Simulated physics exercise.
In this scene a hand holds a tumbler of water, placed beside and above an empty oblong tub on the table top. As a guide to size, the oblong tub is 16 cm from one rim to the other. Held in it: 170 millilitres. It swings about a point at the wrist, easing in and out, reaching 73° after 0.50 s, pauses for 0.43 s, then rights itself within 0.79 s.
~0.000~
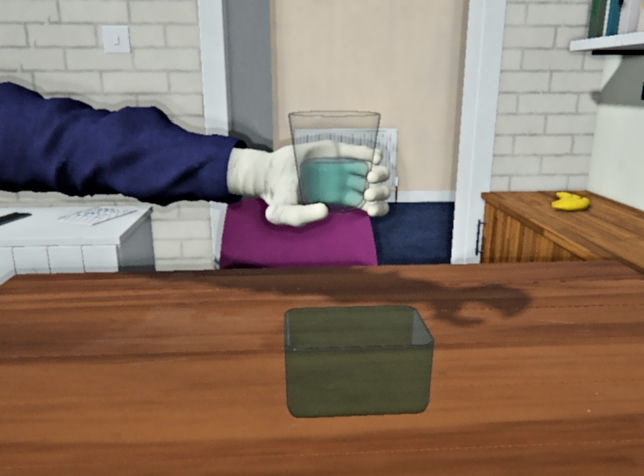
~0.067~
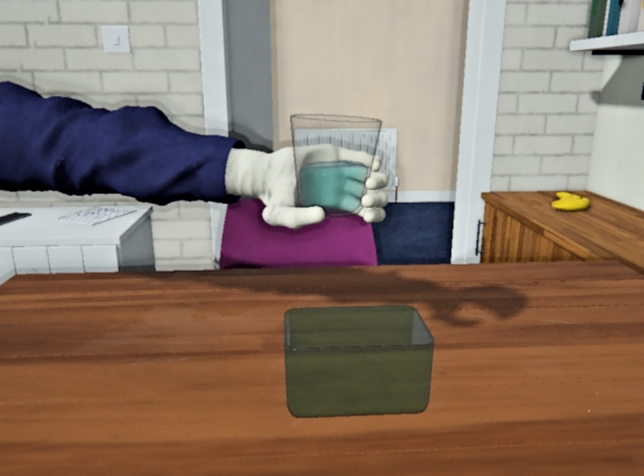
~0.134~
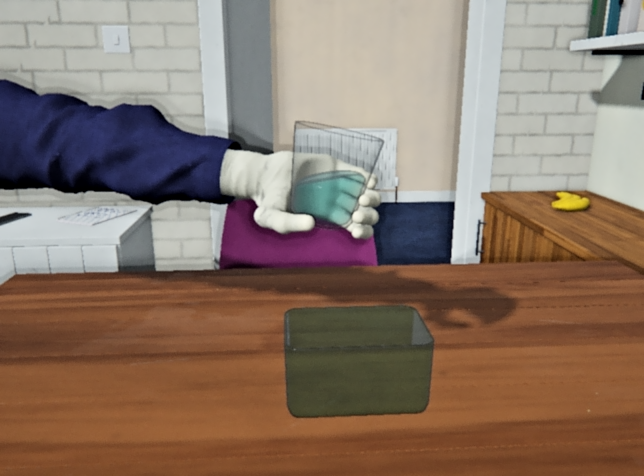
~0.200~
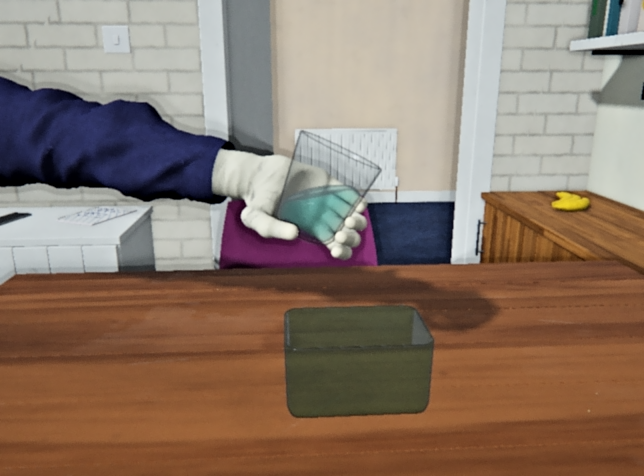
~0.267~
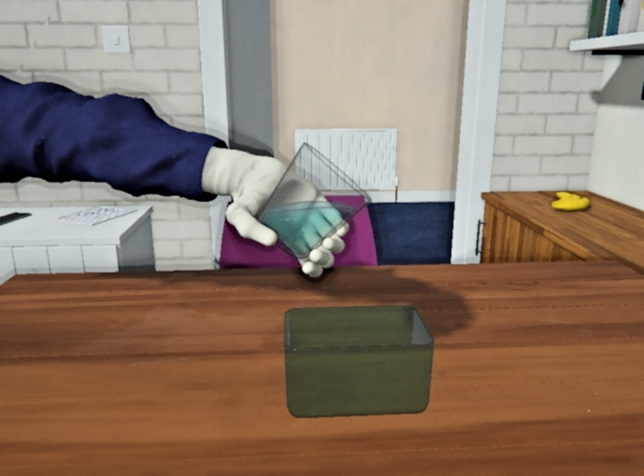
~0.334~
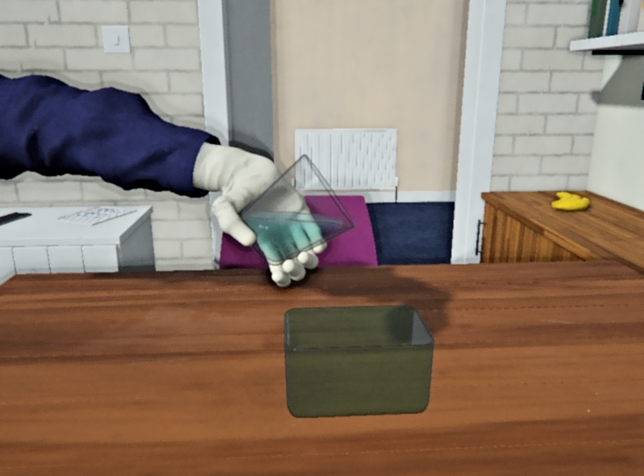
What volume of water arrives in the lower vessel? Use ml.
Roughly 100 ml.
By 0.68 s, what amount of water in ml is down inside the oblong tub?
Roughly 10 ml.
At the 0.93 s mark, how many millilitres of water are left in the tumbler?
80 ml or so.
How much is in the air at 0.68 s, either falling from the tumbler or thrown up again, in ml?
It comes to about 35 ml.
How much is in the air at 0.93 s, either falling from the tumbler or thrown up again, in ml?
Roughly 20 ml is airborne.
By 0.68 s the tilt is 73° and the oblong tub has 10 ml, the tumbler 130 ml, and 0 ml is on the table top.
By 0.93 s the tilt is 73° and the oblong tub has 75 ml, the tumbler 80 ml, and 0 ml is on the table top.
By 1.20 s the tilt is 54° and the oblong tub has 95 ml, the tumbler 75 ml, and 0 ml is on the table top.
By 1.48 s the tilt is 15° and the oblong tub has 95 ml, the tumbler 75 ml, and 5 ml is on the table top.
At rest the oblong tub has 95 ml, the tumbler 75 ml, and 5 ml is on the table top.
